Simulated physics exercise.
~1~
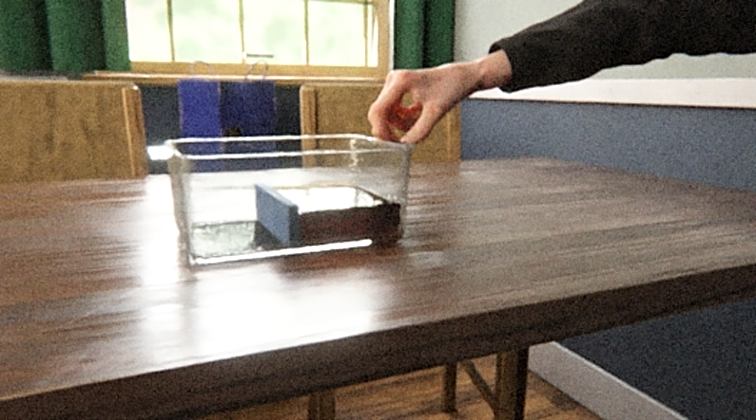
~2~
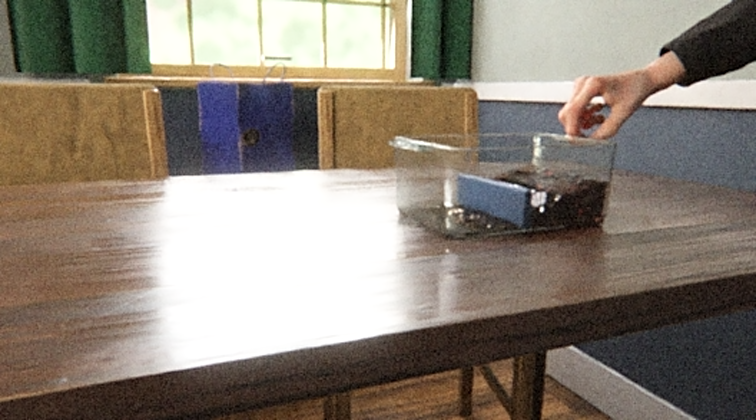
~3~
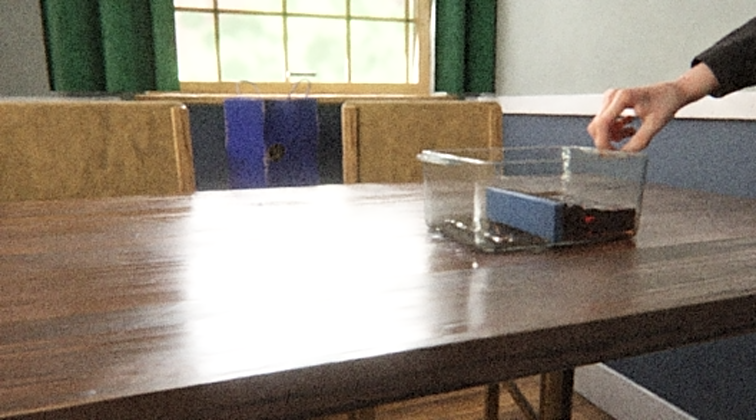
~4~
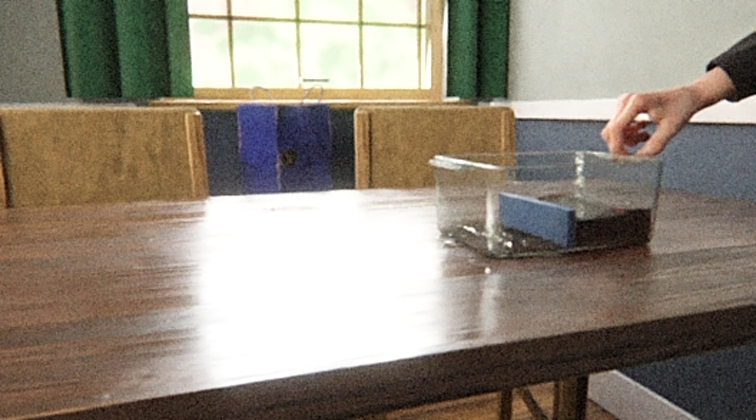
A hand pulls a divided glass tub of dark liquid rightwards across a wooden table.
